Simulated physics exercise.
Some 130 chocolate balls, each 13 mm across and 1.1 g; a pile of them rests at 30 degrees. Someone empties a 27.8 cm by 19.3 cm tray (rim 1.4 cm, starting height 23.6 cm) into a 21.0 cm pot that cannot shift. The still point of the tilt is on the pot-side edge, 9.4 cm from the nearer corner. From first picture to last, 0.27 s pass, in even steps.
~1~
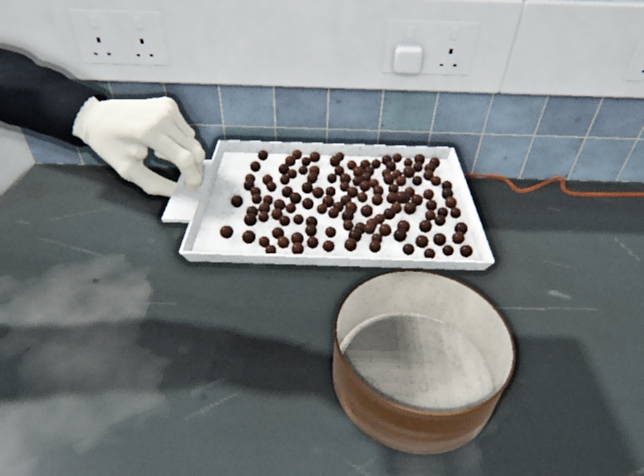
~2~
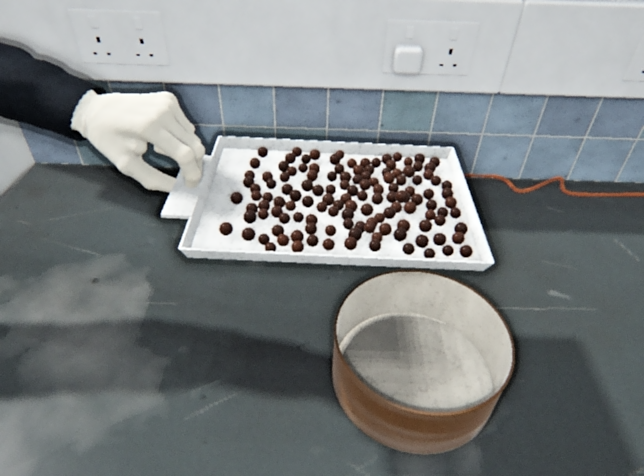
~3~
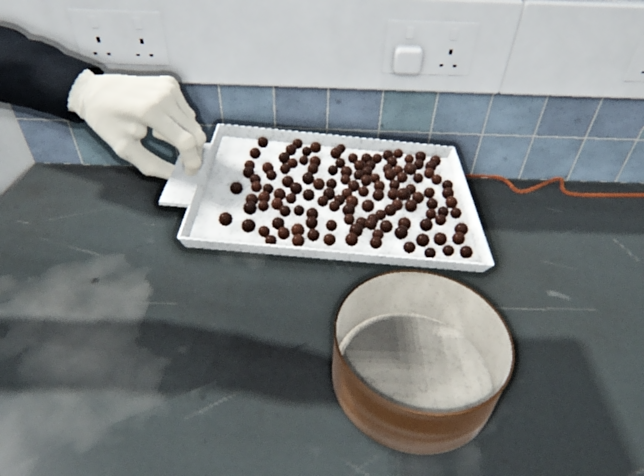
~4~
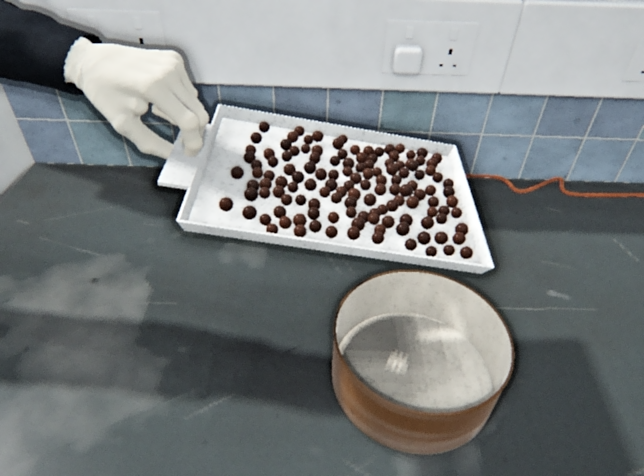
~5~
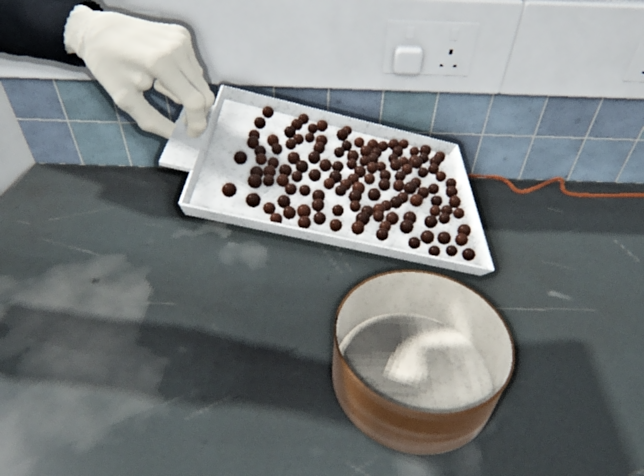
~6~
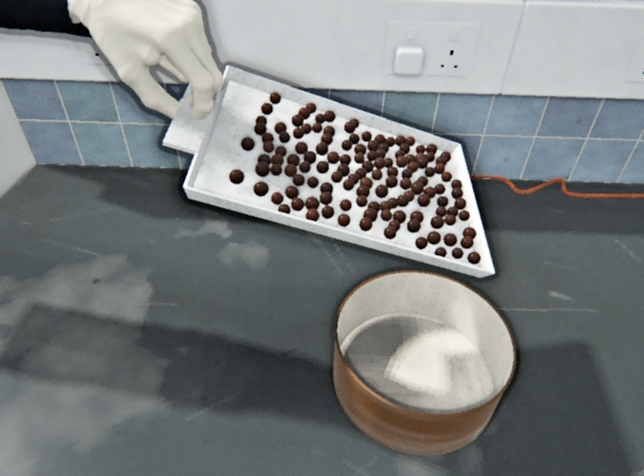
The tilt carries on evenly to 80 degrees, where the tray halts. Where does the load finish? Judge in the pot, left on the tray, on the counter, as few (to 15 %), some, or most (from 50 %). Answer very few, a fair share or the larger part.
Pot the larger part, tray very few, counter a fair share.
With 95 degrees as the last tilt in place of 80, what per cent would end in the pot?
In that case some 65 per cent.
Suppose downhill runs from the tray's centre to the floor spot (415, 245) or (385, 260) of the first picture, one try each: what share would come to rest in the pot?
Some 95 and 90 per cent.
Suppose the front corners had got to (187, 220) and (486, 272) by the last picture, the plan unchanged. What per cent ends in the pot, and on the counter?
Pot 100, counter 0.
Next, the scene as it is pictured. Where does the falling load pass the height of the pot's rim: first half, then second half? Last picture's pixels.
At about (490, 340), then at (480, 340).
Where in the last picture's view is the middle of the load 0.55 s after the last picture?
At about (471, 202).
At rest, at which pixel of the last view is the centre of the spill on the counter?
Near (541, 352).
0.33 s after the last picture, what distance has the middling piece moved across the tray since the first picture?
Roughly 6 cm.
Then, 0.33 s after the last picture, tilt 49 degrees; the tray holds 100 %, the pot 0 %.
Then, 0.55 s after the last picture, tilt 68 degrees; the tray holds 90 %, the pot 0 %.
Then, 0.89 s after the last picture, tilt 80 degrees; the tray holds 20 %, the pot 35 %.
In the end, pot 70 %, tray 0 %, counter 30 %.
